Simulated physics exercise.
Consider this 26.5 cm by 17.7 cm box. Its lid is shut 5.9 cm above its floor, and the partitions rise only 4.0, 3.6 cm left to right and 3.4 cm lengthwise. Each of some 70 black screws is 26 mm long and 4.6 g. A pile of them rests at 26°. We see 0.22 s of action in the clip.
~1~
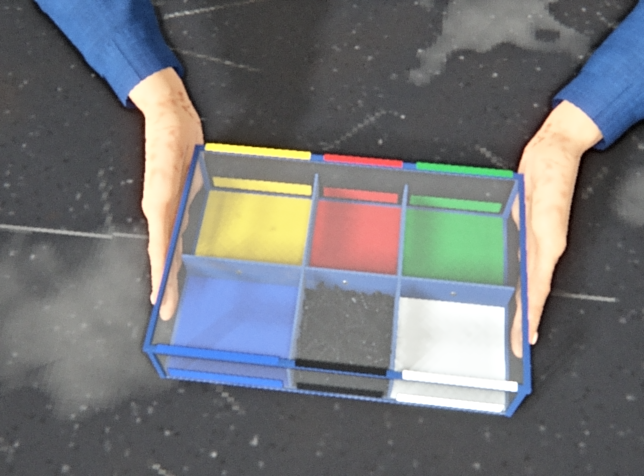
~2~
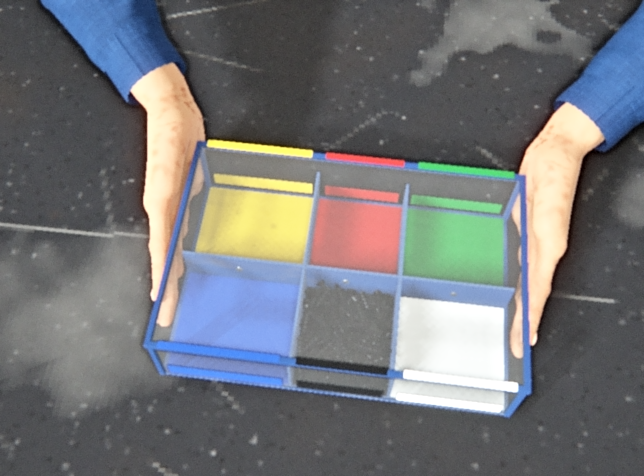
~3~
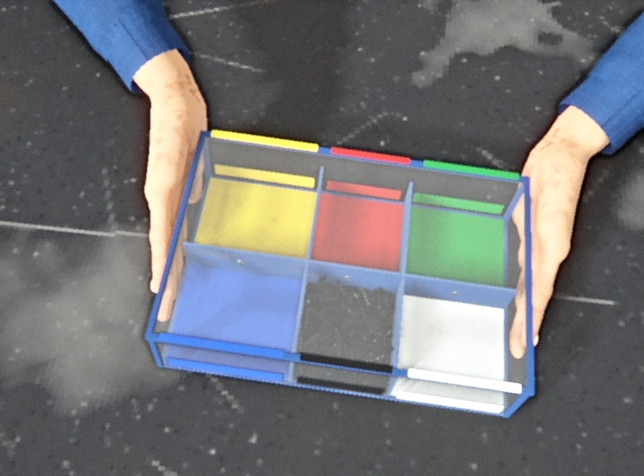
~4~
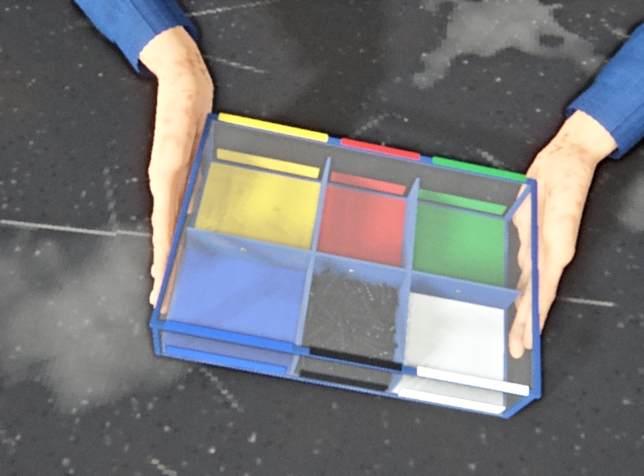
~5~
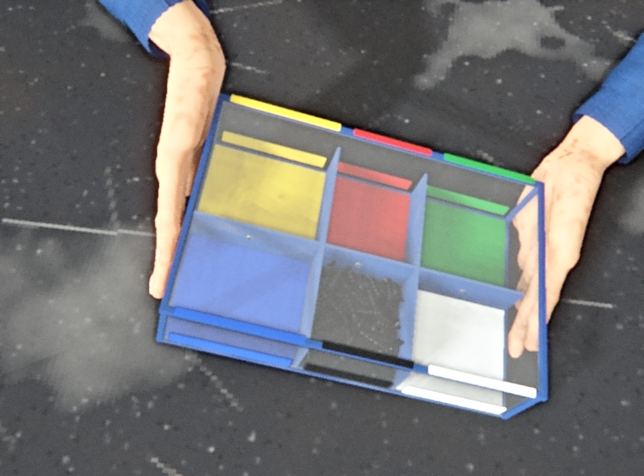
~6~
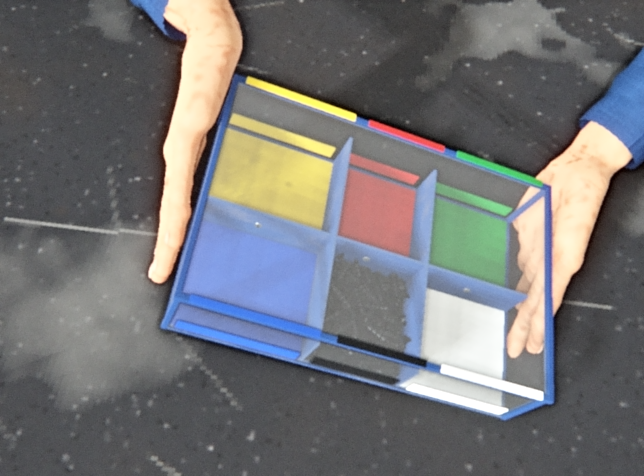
A shallow, clear-topped box edged in blue is held between two hands above a dark, speckled surface with pale smudges and streaks, seen from above at a slant. Its back compartments are yellow, red and green, and its front ones blue, black and white, with small dark pieces piled in the black one. The blue-sleeved arms tilt the box gradually, raising its left side while the right front corner stays lowest, and the view remains still.
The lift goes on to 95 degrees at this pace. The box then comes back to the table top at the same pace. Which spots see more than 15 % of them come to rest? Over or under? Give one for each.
Result: Red compartment: Fails to beat the threshold; blue compartment: Fails to beat the threshold; green compartment: Fails to beat the threshold; yellow compartment: Fails to beat the threshold; white compartment: Beats the threshold; black compartment: Beats the threshold.
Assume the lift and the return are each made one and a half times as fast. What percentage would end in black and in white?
Black = 20 %; white = 75 %.
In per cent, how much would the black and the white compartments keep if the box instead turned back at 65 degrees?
In per cent, black gets 90, white gets 10.
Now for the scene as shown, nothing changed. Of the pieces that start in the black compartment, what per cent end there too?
About 30 in a hundred.
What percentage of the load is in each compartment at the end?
Red 0 / blue 0 / green 5 / yellow 0 / white 65 / black 30, all in percent.
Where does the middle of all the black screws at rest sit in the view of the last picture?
Look around (474, 354) in the last picture.
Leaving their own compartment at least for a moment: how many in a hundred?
Close to 70 percent.
Then, 0.67 s after the last picture, tilt 94 degrees; white 30 %, black 70 %.
Then, 1.11 s after the last picture, tilt 41 degrees; green 5 %, white 65 %, black 30 %.
Then, 1.64 s after the last picture, tilt 0 degrees; green 5 %, white 65 %, black 30 %.
In the end, red 0 %, blue 0 %, green 5 %, yellow 0 %, white 65 %, black 30 %.
